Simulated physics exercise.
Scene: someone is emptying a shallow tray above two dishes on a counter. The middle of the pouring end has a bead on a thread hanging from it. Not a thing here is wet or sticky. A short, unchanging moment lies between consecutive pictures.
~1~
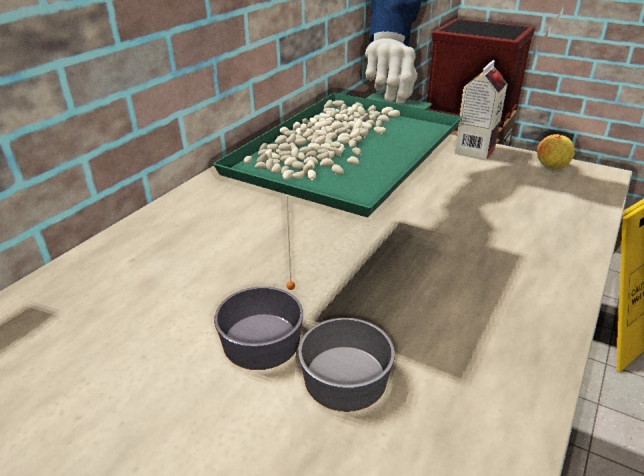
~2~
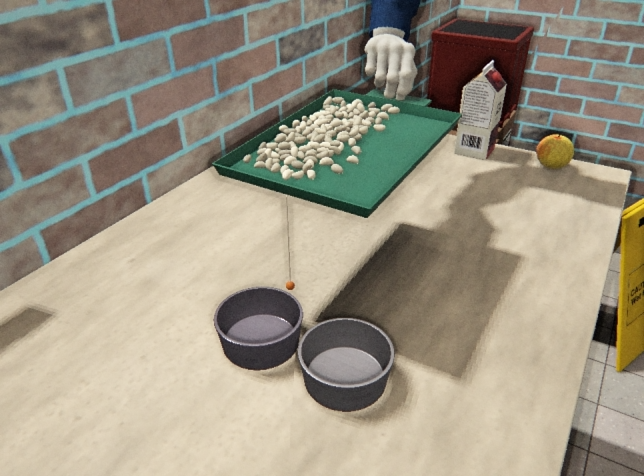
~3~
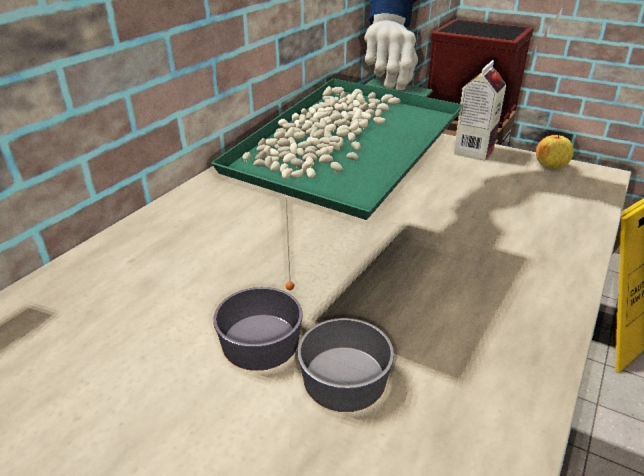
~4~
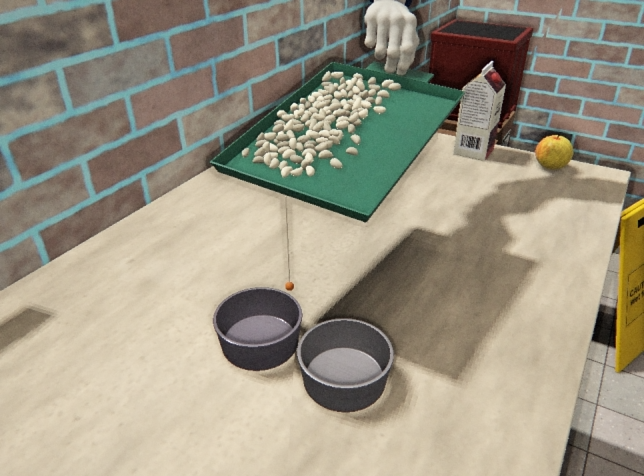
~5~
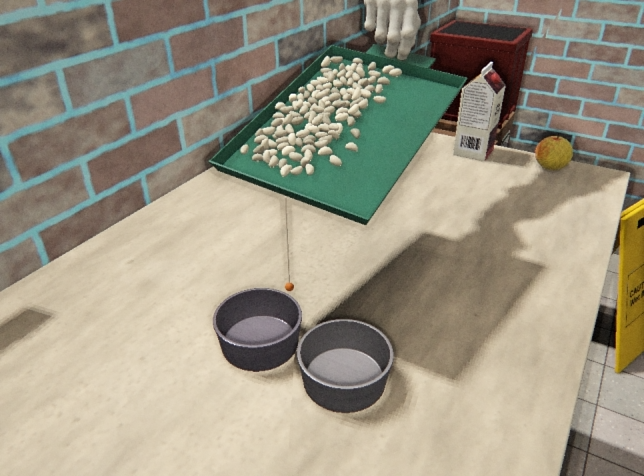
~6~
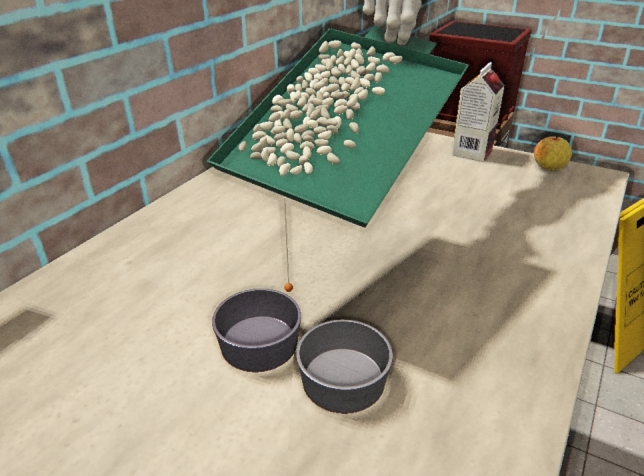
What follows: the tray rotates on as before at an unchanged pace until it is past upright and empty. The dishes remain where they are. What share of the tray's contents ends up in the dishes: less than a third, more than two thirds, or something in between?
The dishes will end up with above two thirds of the load.
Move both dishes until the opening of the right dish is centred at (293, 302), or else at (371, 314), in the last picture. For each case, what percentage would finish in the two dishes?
First try: Roughly 20 per cent; second try: Roughly 20 per cent.
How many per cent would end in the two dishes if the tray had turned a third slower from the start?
Something like 80 percent, give or take.
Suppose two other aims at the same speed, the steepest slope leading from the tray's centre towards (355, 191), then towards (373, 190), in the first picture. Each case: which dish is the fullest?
Result 1: The right-hand one; result 2: The right-hand one.
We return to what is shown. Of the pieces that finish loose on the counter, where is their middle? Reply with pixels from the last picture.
I'd mark it at about (283, 399).
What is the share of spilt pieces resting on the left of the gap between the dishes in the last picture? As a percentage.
Estimate: Near 50 per cent.
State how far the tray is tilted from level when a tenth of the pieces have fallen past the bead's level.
About 70 degrees.
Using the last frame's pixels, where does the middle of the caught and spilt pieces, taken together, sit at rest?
Around (329, 371).
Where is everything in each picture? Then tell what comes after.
Corners of the pouring end at (219, 163) and (368, 204), level; middle of the load at (324, 132), white beans; left dish at (234, 352); right dish at (323, 393); bead on its thread at (291, 286), in the first frame.
Corners of the pouring end at (218, 163) and (368, 205), level; middle of the load at (324, 130), in the second frame.
Corners of the pouring end at (217, 162) and (367, 208), tipped barely, lowest at the right corner; middle of the load at (323, 124), in the third frame.
Corners of the pouring end at (216, 161) and (366, 211), tipped a little, lowest at the right corner; middle of the load at (323, 115), in the fourth frame.
Corners of the pouring end at (215, 160) and (366, 215), tipped clearly, lowest at the right corner; middle of the load at (322, 106), in the fifth frame.
Corners of the pouring end at (213, 159) and (365, 218), tipped clearly, lowest at the right corner; middle of the load at (320, 97); left dish at (232, 354); right dish at (321, 395), in the sixth frame.
Soon after the last picture, tray tipped steeply; most on the tray; a stray few in the right dish; a stray few in the left dish; about a quarter in the air.
A little later, tray tipped past a quarter turn; a small part on the tray; about half in the right dish; about a quarter in the left dish; about a quarter outside both; a small part in the air.
Later still, tray tipped past a quarter turn; about half in the right dish; about a quarter in the left dish; about a quarter outside both.
At rest, tray tipped past a quarter turn; about half in the right dish; about a quarter in the left dish; about a quarter outside both.
